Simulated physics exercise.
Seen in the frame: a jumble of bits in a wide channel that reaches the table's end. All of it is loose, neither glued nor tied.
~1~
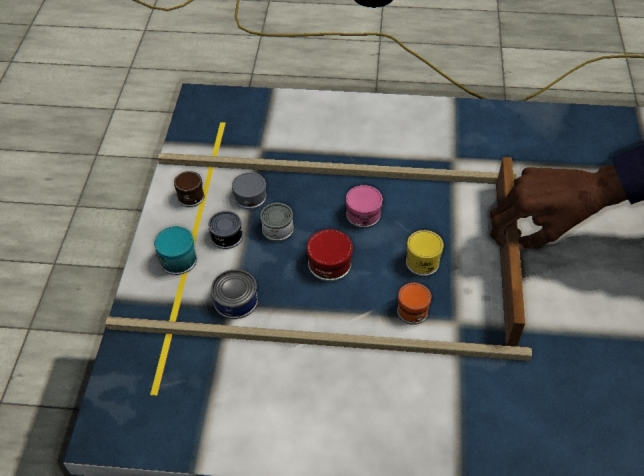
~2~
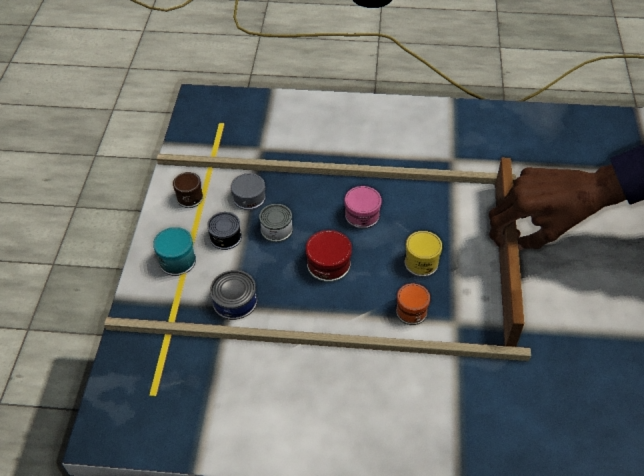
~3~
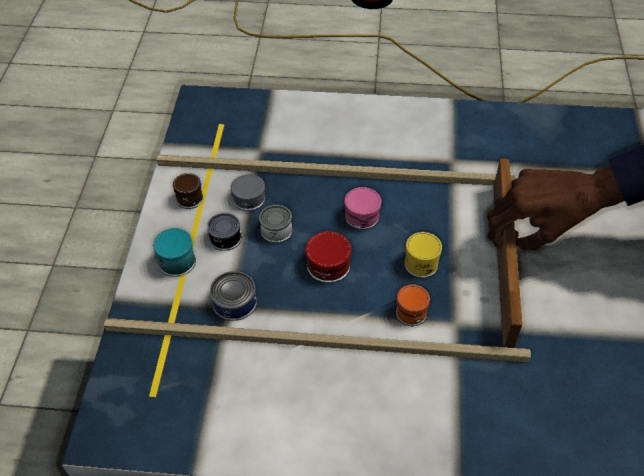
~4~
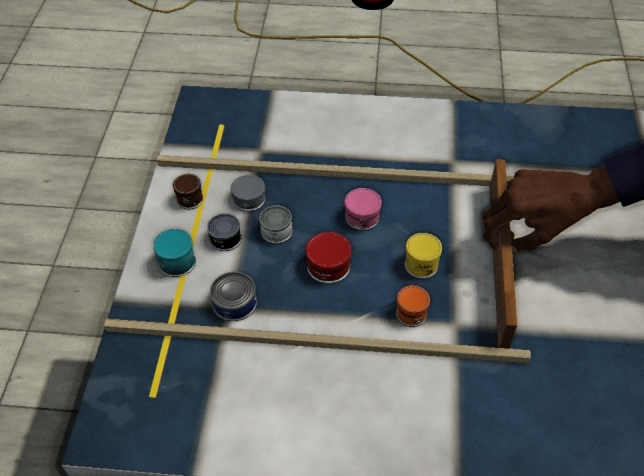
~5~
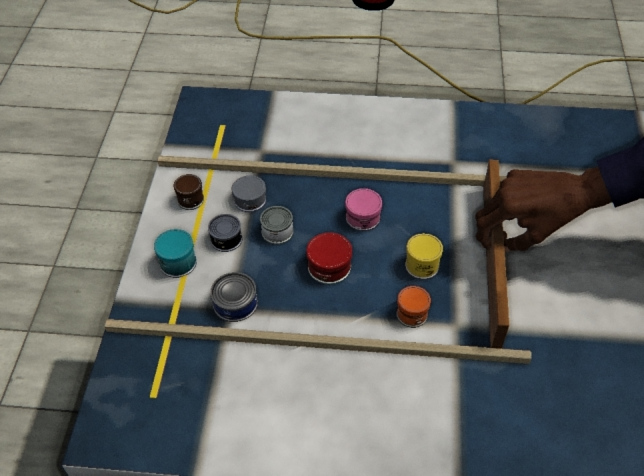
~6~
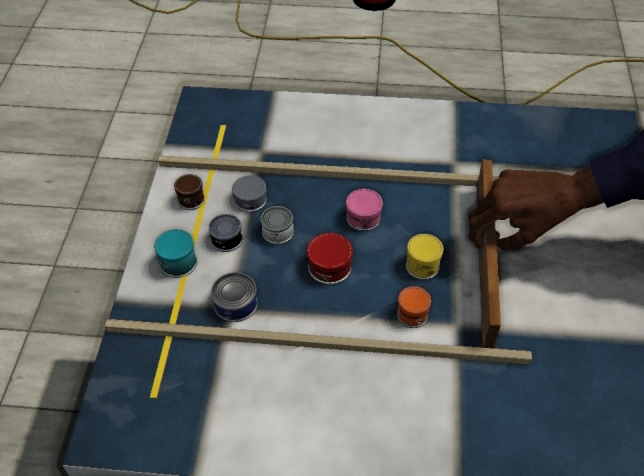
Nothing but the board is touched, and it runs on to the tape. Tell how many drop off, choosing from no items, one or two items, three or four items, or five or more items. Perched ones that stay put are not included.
One or two items drop off.
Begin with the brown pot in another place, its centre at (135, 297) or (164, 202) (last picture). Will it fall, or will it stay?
Well, the brown pot is gone in the first case and stays aboard in the second.
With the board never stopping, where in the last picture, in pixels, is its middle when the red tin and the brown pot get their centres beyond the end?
Near (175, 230) in the first case, near (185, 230) in the other.
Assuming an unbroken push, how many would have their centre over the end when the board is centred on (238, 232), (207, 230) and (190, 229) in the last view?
Middles past end - pos 1: 0, pos 2: 1, pos 3: 1.
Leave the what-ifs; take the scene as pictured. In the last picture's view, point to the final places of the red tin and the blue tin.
The red tin stops around (142, 263); the blue tin around (125, 300).
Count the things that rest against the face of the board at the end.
Contact count: 3.
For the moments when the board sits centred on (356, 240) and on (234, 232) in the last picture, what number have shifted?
Counts: 4 and 10.
Early on, none off yet; brown pot at rest near (190, 192); turquoise tin at rest near (176, 253); black tin at rest near (226, 233).
A while later, none off yet; brown pot moving near (184, 192); turquoise tin travelled about its own width near (151, 256); black tin travelled about its own width near (189, 235).
Finally, the number that fall off is one or two; lost, turquoise tin.
